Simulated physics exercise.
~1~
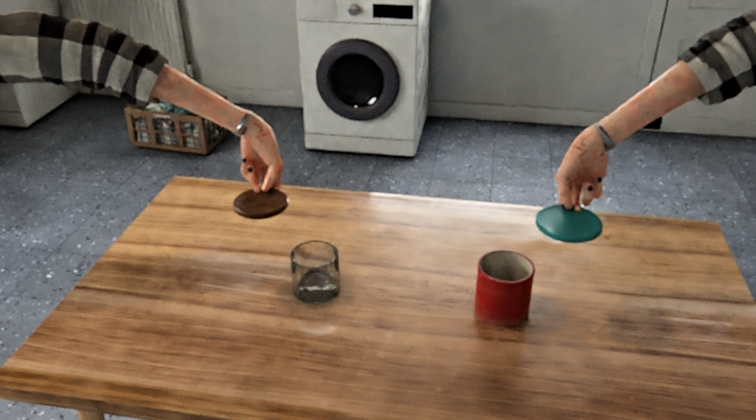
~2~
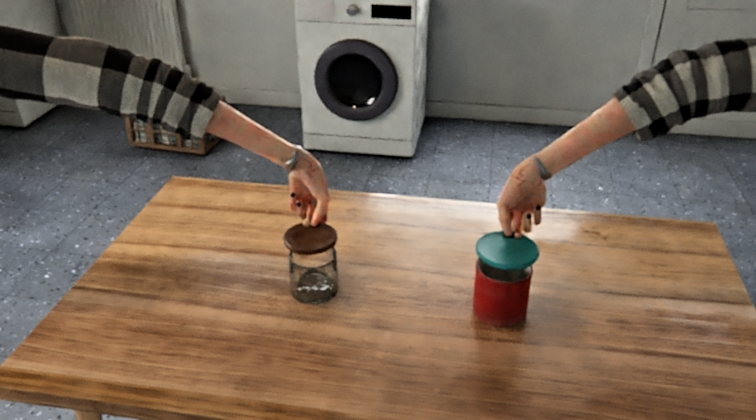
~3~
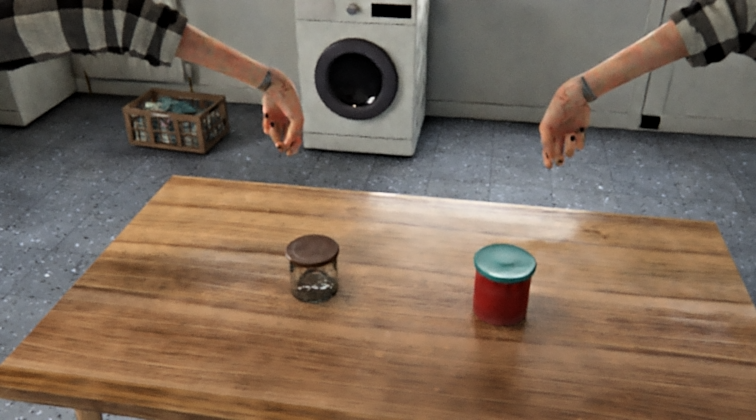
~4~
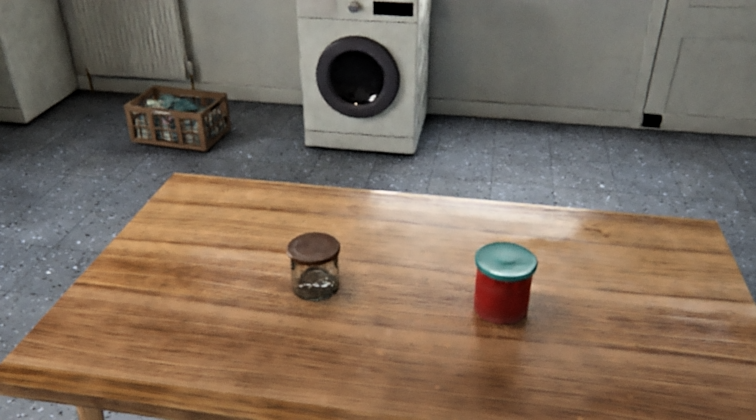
On a wooden table, two hands lowering a brown lid onto a glass and a turquoise disc onto a red pot, both resting on the rims.
